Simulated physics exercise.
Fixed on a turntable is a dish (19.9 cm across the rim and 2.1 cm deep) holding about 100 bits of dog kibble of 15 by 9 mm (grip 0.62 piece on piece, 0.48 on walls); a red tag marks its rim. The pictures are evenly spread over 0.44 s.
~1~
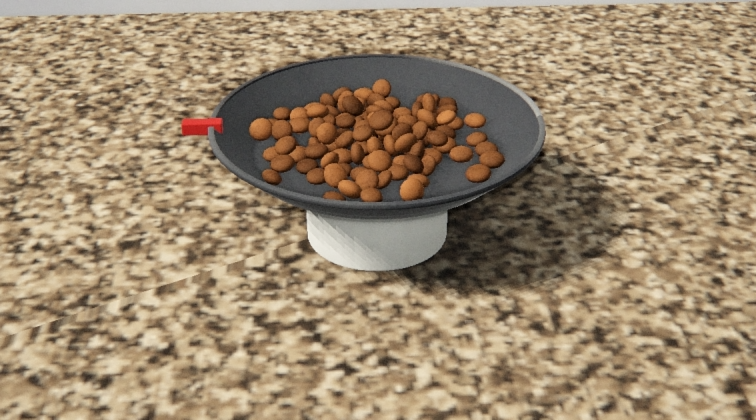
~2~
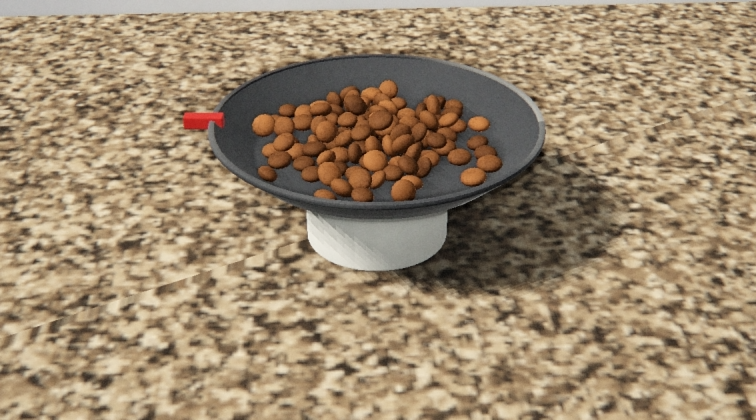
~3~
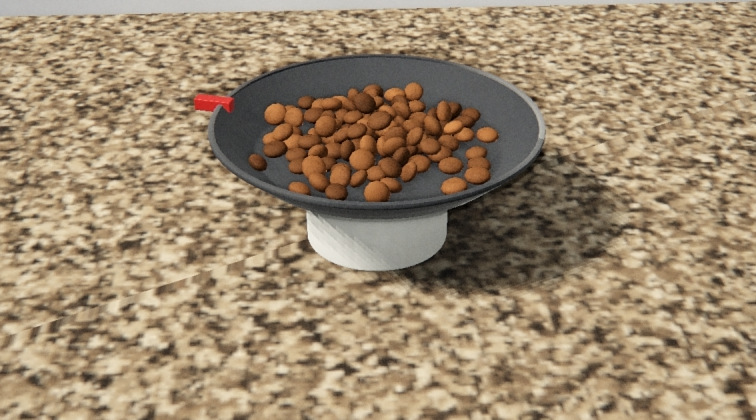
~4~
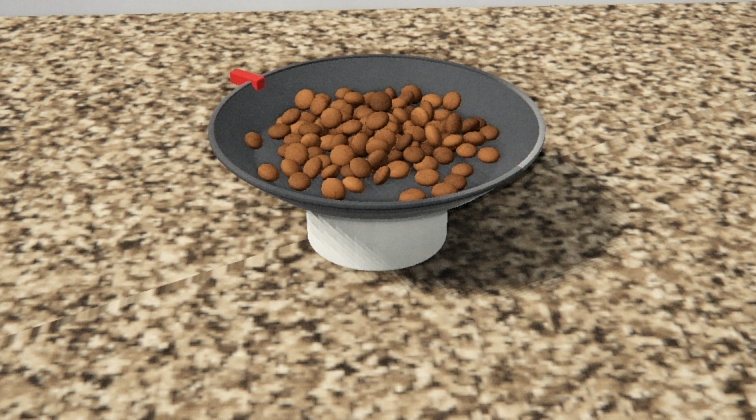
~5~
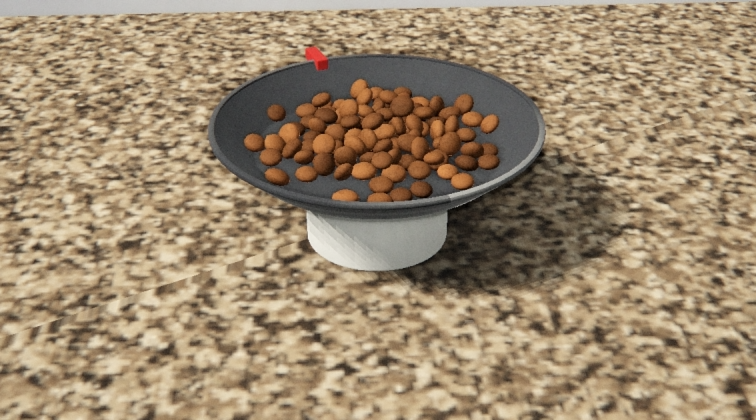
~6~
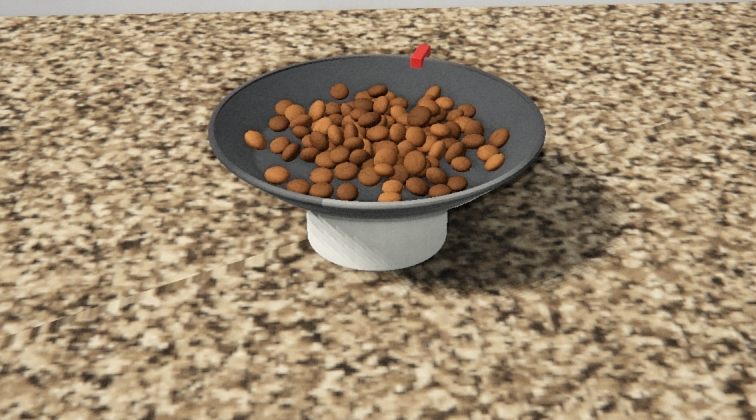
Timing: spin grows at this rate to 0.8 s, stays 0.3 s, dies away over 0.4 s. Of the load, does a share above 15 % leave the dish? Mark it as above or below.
Marked: Above.
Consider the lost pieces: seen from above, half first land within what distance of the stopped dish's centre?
That would be roughly 24 cm.
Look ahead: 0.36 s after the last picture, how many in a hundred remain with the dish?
Of the load, around 100 in a hundred.
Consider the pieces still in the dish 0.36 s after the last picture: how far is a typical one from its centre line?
Roughly 7.0 cm from the centre line.
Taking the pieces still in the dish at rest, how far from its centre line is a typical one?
Roughly 7.0 cm.
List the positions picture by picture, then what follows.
In the first frame, dish at (377, 206); turned 0 degrees, tag at (202, 124); top of the load at (346, 102).
In the second frame, dish at (377, 206); turned 4 degrees, tag at (204, 118); top of the load at (335, 102).
In the third frame, dish at (377, 206); turned 18 degrees, tag at (214, 101); top of the load at (371, 99).
In the fourth frame, dish at (377, 206); turned 39 degrees, tag at (247, 77); top of the load at (305, 100).
In the fifth frame, dish at (377, 206); turned 70 degrees, tag at (317, 56); top of the load at (365, 98).
In the sixth frame, dish at (377, 206); turned 110 degrees, tag at (421, 54); top of the load at (366, 99).
Then, 0.36 s after the last picture, dish 100 %; middle of the pieces not yet landed near (375, 133).
Then, 0.67 s after the last picture, fallen right of where it stops 10 %, fallen in front of where it stops 10 %, dish 30 %, fallen left of where it stops 15 %, fallen behind where it stops 10 %, in the air 25 %; middle of the pieces not yet landed near (356, 142).
Then, 0.94 s after the last picture, fallen right of where it stops 25 %, fallen in front of where it stops 15 %, dish 15 %, fallen left of where it stops 30 %, fallen behind where it stops 15 %; middle of the pieces not yet landed near (368, 117).
Then, 1.21 s after the last picture, fallen right of where it stops 25 %, fallen in front of where it stops 15 %, dish 15 %, fallen left of where it stops 30 %, fallen behind where it stops 15 %; middle of the pieces not yet landed near (386, 128).
In the end, fallen right of where it stops 25 %, fallen in front of where it stops 15 %, dish 15 %, fallen left of where it stops 30 %, fallen behind where it stops 15 %.
